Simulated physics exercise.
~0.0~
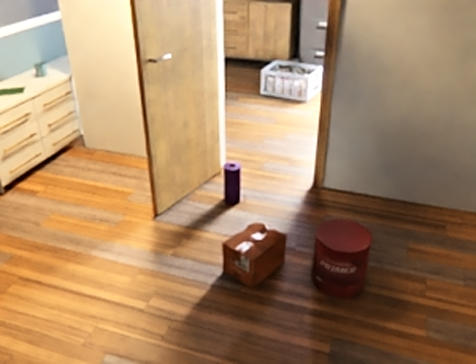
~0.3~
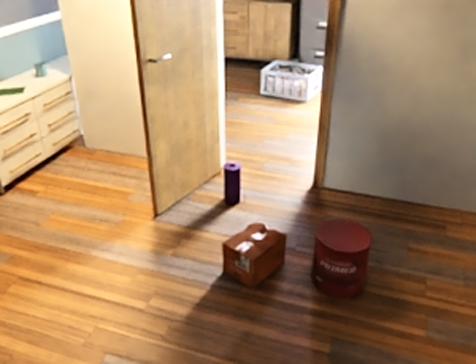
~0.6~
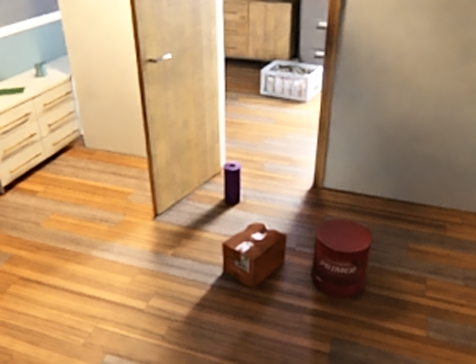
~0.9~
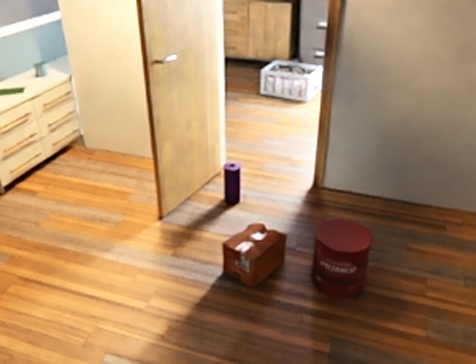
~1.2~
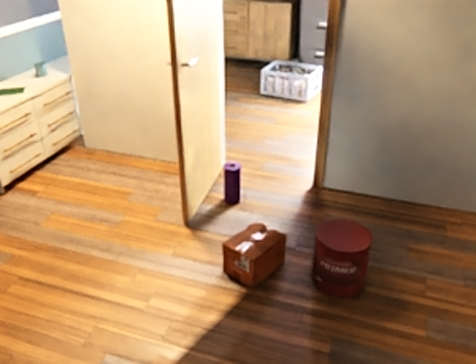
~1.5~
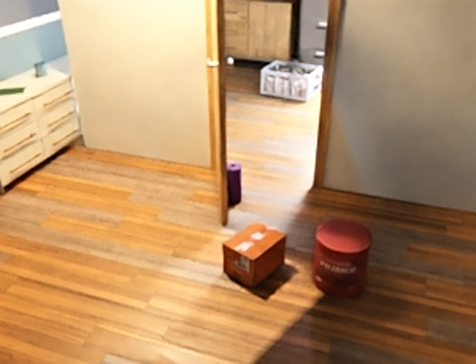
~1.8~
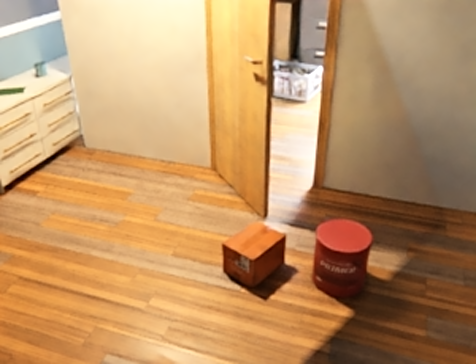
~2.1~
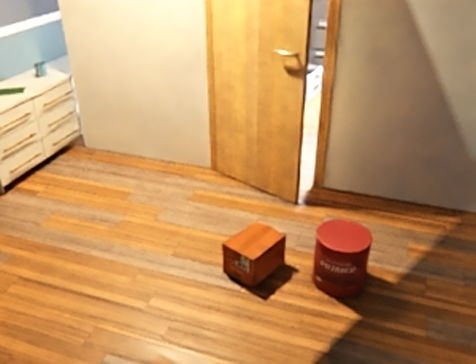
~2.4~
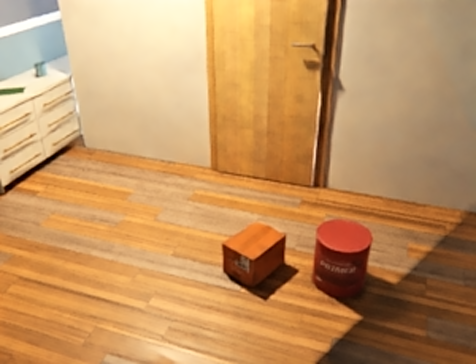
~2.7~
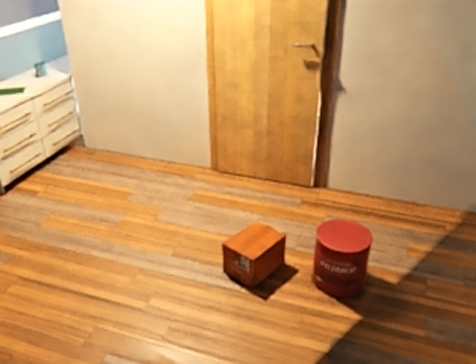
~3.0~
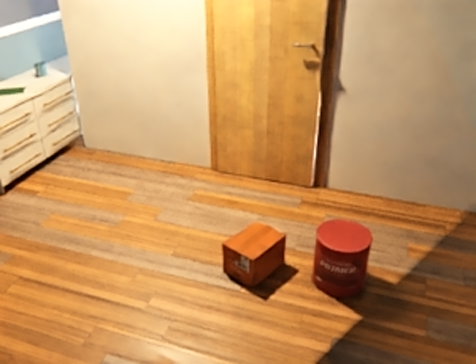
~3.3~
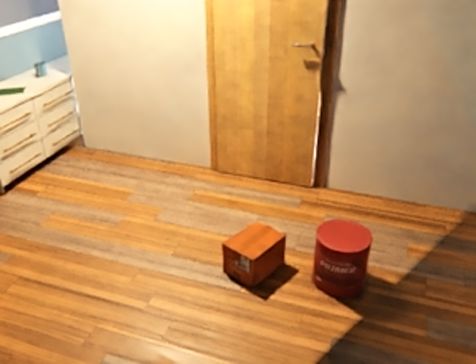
In a doorway, a wooden door swings shut, hiding a purple roll from view.
